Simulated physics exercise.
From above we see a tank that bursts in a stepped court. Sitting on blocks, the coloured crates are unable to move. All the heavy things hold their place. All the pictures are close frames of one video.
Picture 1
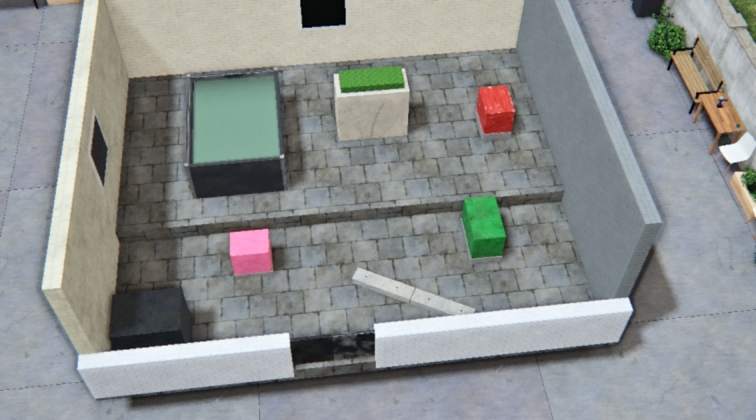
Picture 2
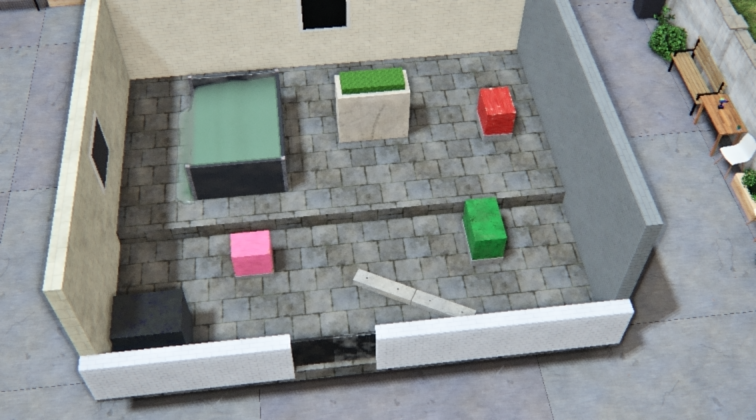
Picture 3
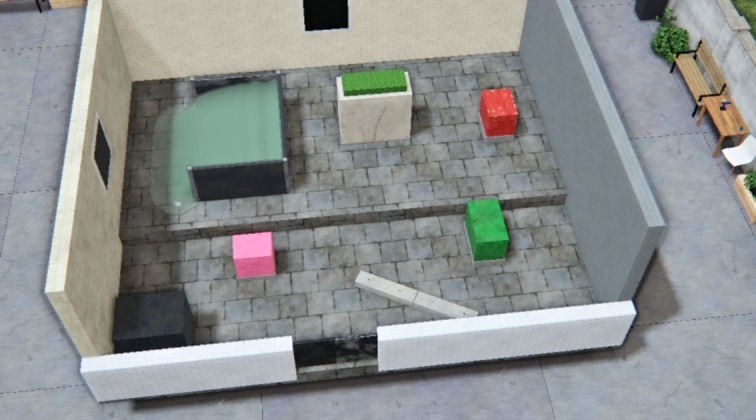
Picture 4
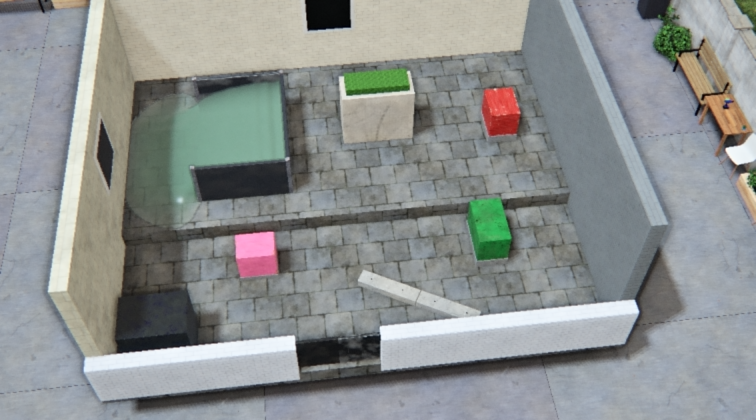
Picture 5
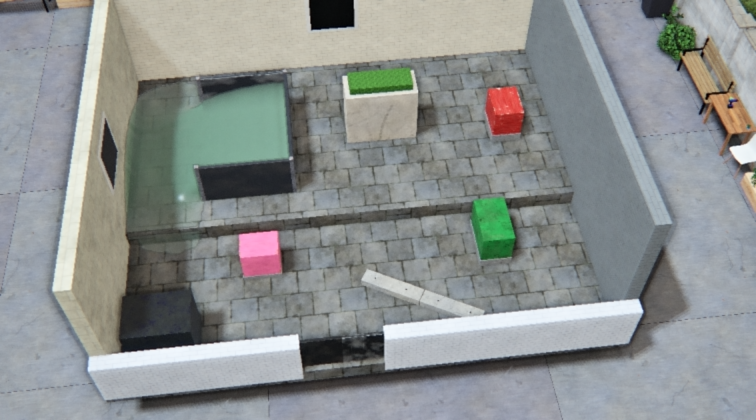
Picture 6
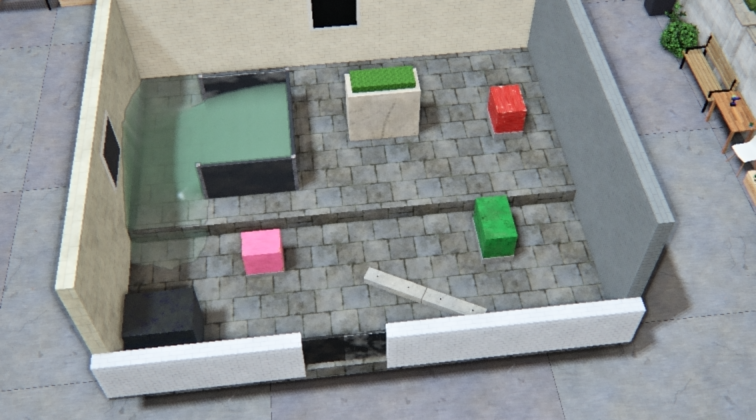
To begin with, a dark-framed tank of still, greenish water stands in a walled, paved court with pink, red and green crates. Its left side opens and the water pours out leftward, spreading in a rounded sheet, then reaches the left wall while the crates stay put.
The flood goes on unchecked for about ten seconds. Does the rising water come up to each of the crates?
One by one: The red crate will avoid the water. The green crate will avoid the water. The pink crate will meet the water.
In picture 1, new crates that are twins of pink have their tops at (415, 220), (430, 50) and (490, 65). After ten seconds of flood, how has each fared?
One by one: Gets flooded; gets flooded; gets flooded.
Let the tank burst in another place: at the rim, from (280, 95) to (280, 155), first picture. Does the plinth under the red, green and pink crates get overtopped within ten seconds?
I'd say the red crate is overrun, while the green crate is overrun and the pink crate is overrun.
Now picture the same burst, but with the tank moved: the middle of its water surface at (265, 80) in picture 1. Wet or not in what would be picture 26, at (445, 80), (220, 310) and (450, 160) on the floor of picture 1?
Untouched, submerged, untouched.
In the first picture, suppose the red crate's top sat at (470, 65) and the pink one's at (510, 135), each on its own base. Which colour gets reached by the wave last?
One in green.
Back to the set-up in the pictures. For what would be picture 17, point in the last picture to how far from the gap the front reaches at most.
The farthest wet point should be near (122, 375).
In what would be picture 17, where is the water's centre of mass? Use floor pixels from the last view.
Around pixel (191, 168) of the last picture.
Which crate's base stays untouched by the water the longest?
The green-painted one comes last.
A moment on, water covers 15 % of the floor; the red crate not reached, the green crate not reached, the pink crate not reached.
Next, water covers 25 % of the floor; the red crate not reached, the green crate not reached, the pink crate water round its plinth.
Then, water covers 50 % of the floor; the red crate water round its plinth, the green crate not reached, the pink crate water round its plinth.
Later, water covers 75 % of the floor; the red crate water round its plinth, the green crate water round its plinth, the pink crate water round its plinth.
In the end, water covers 85 % of the floor; the red crate stayed above the water, the green crate stayed above the water, the pink crate was topped.
